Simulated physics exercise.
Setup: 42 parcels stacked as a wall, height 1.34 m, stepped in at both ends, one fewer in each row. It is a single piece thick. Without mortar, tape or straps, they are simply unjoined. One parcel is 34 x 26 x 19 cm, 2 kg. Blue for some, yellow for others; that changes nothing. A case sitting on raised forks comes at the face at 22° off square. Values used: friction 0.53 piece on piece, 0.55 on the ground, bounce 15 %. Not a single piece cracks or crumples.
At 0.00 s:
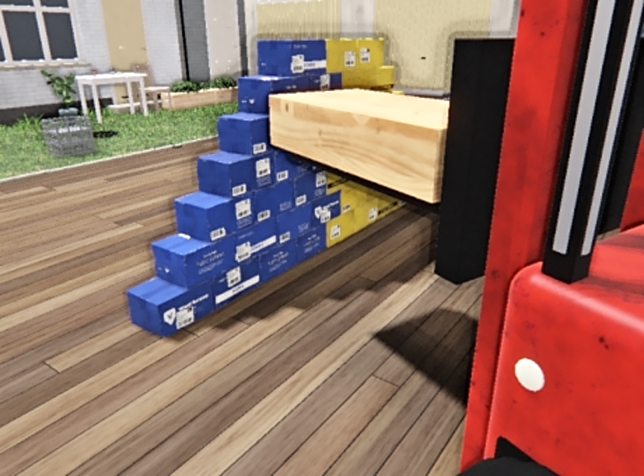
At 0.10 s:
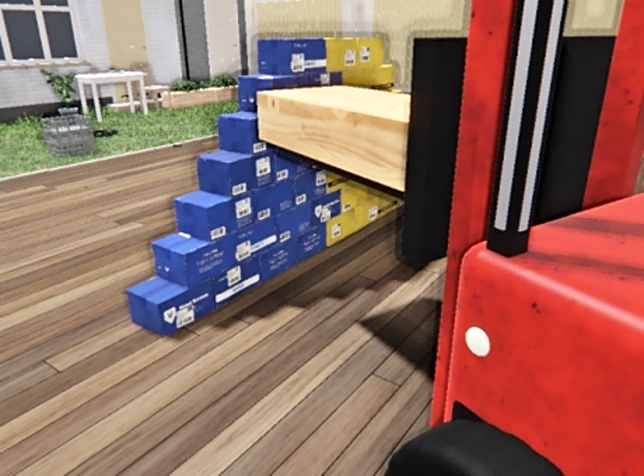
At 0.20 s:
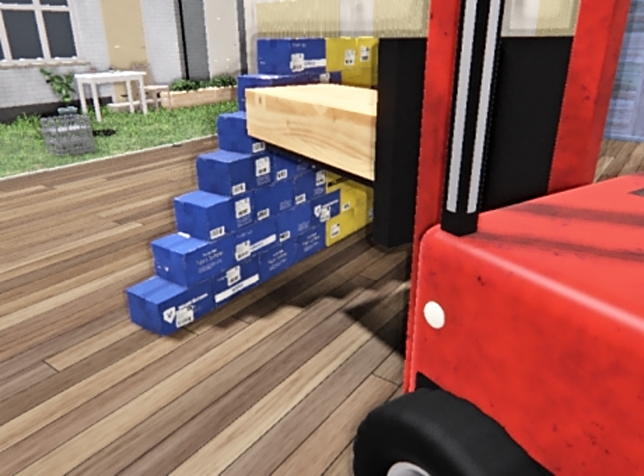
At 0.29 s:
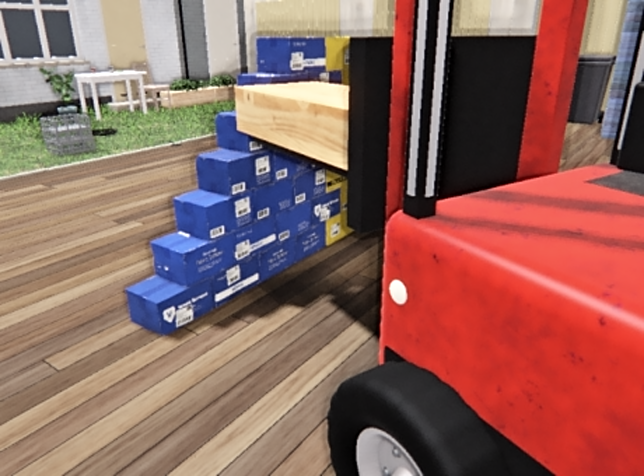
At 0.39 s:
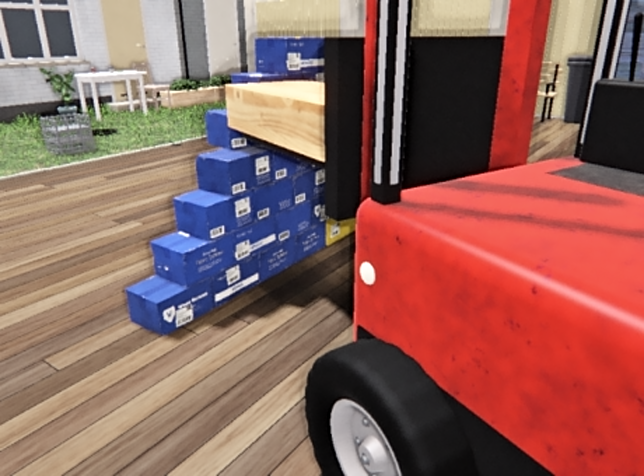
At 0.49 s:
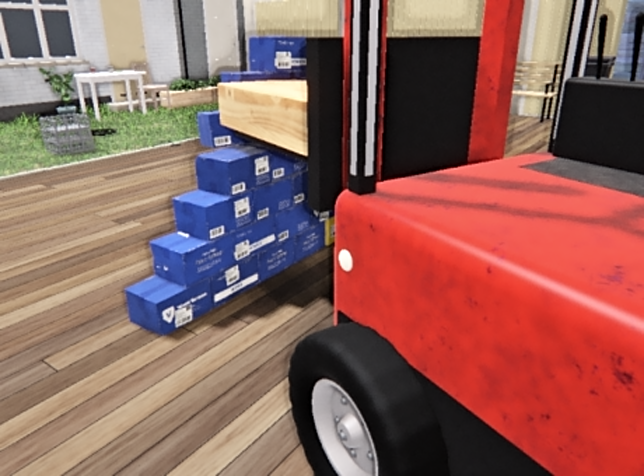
At first, a red forklift carrying a pale wooden block faces a stepped wall of blue and yellow boxes on a plank floor. It moves steadily left, bringing the block up against the stack. The block then pushes in among the upper boxes, shifting some slightly while the lower blue steps stay put.
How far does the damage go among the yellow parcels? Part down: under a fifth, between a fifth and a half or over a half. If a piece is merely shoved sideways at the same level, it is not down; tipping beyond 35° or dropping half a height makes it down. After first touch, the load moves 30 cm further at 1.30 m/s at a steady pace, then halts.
Ending down: Under a fifth.
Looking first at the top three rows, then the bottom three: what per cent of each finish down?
That's 50% up top and 0% at the bottom.
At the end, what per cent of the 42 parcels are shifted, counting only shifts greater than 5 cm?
It works out to 15 percent.
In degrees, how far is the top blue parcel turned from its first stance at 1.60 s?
Angle from initial pose, roughly 100 deg - estimate.
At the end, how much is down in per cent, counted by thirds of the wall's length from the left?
Going left to right, I get 20, 20 and 0 percent.
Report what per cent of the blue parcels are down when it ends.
Taking the blue group, 30 in a hundred end up down.
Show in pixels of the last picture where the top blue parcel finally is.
About (87, 217).
Around 1.08 s, none of the 23 yellow parcels down (2 of 42 in all colours); top yellow parcel displaced 27 mm; top blue parcel tipped 25°, 8 cm lower.
Around 1.60 s, 1 of the 23 yellow parcels down (7 of 42 in all colours); top yellow parcel displaced 27 mm; top blue parcel on its side.
Finally (2.9 s), 1 of the 23 yellow parcels down (7 of 42 in all colours); top yellow parcel displaced 28 mm; top blue parcel on its side. That is 4 per cent. Seen by the last camera, middles, top yellow parcel near (357, 52), top blue parcel near (87, 217).
